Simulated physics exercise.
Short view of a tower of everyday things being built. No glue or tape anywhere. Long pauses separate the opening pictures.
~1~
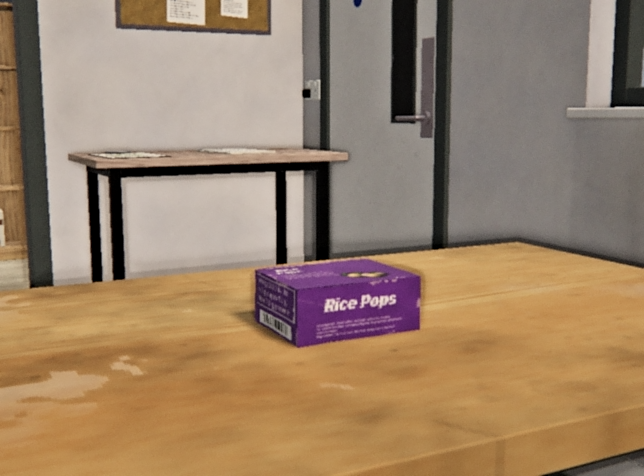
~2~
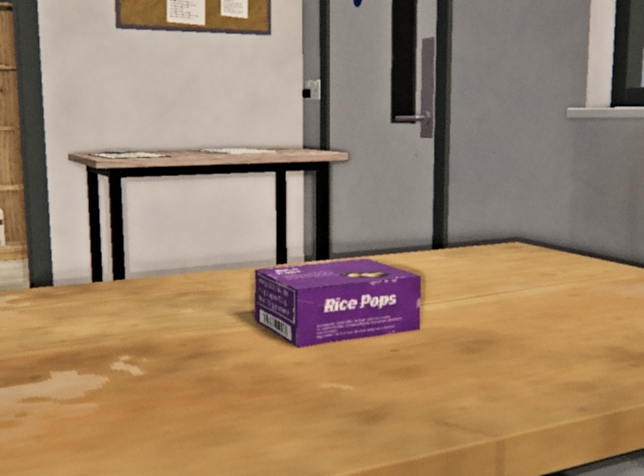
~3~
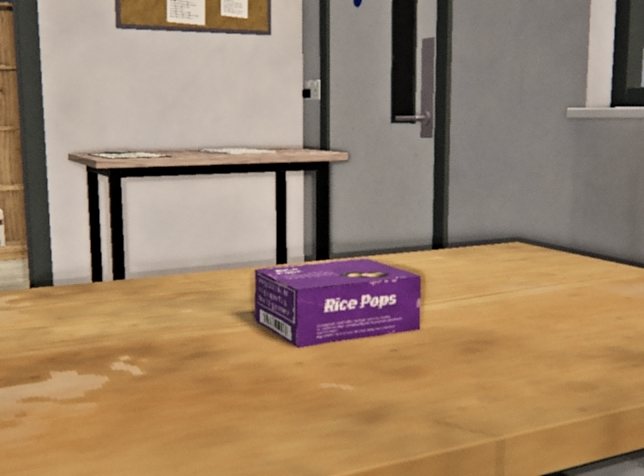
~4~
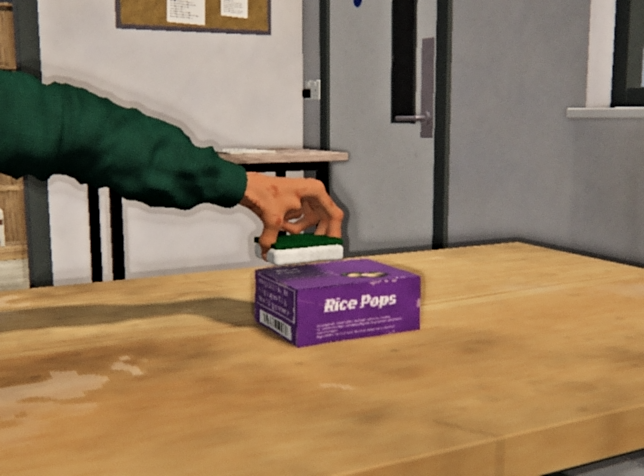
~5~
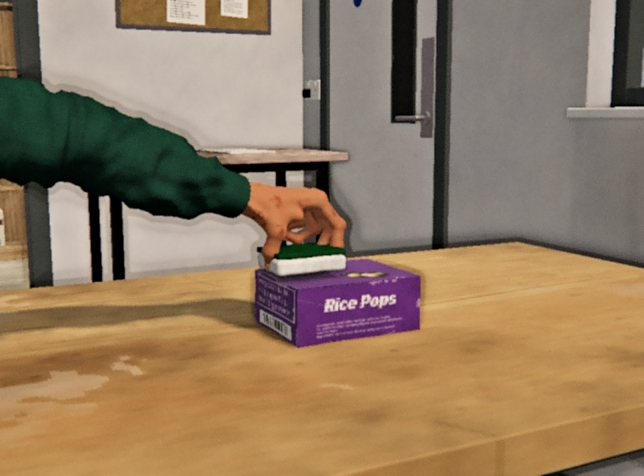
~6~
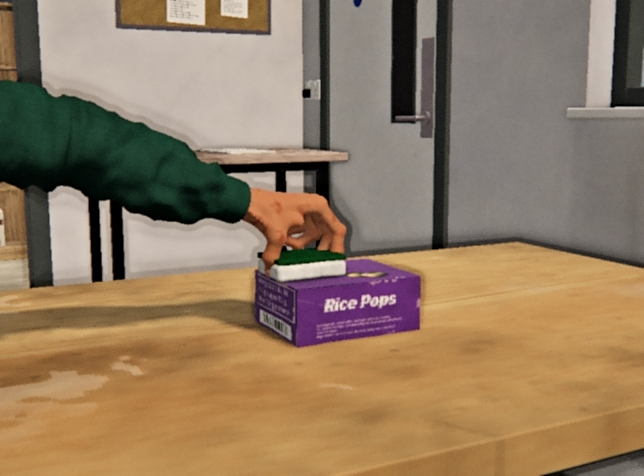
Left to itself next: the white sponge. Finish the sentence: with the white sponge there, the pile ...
The pile stands firm.
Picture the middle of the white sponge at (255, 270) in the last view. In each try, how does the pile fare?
It collapses.
Then, 0.30 s on from there, no change.
Then, 0.60 s on from there, white sponge resting near (302, 264).
In the end, both unmoved. At the end, from the last picture's camera, white sponge near (302, 264). The pile stays up.
